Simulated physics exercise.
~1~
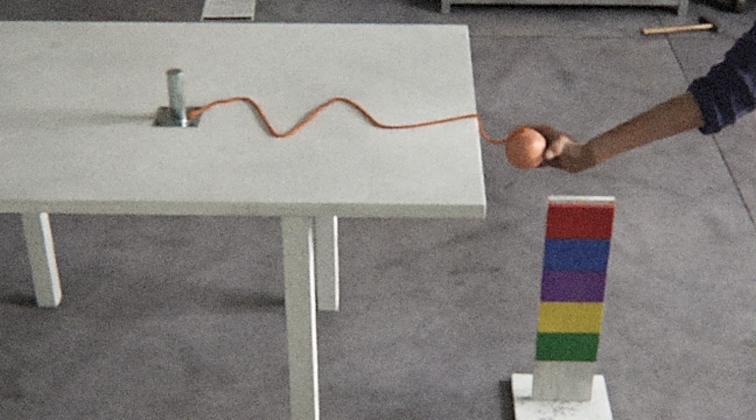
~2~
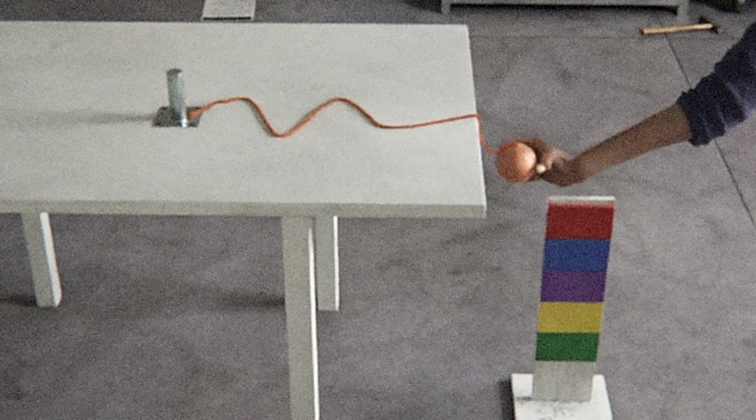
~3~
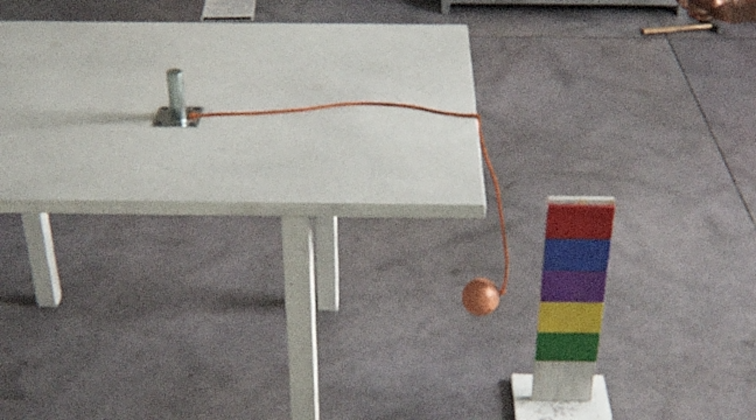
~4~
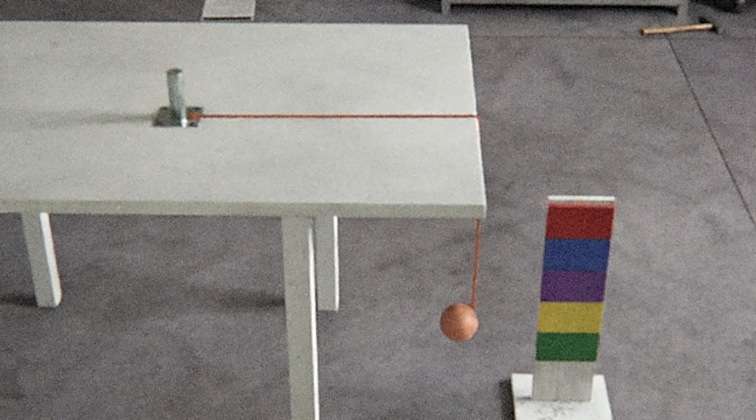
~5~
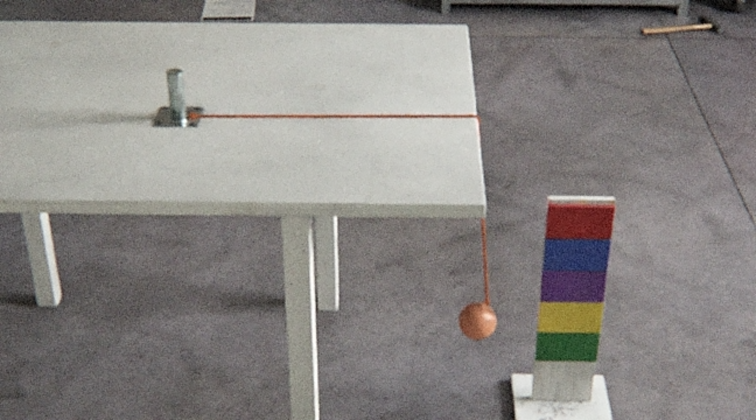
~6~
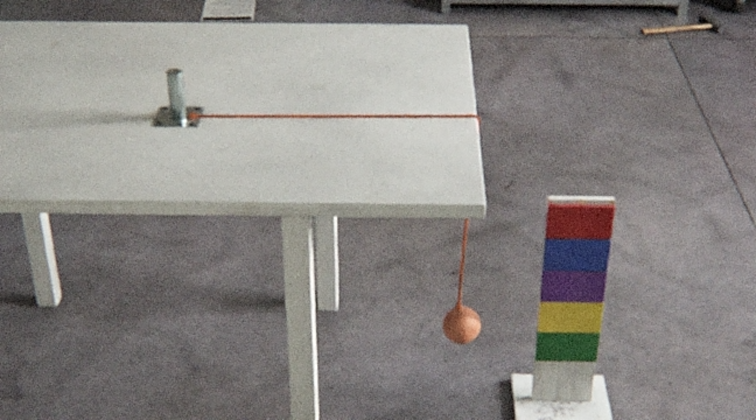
Orange ball on a cord dropping from a hand past the table edge, pulling the cord taut and swaying level with yellow.
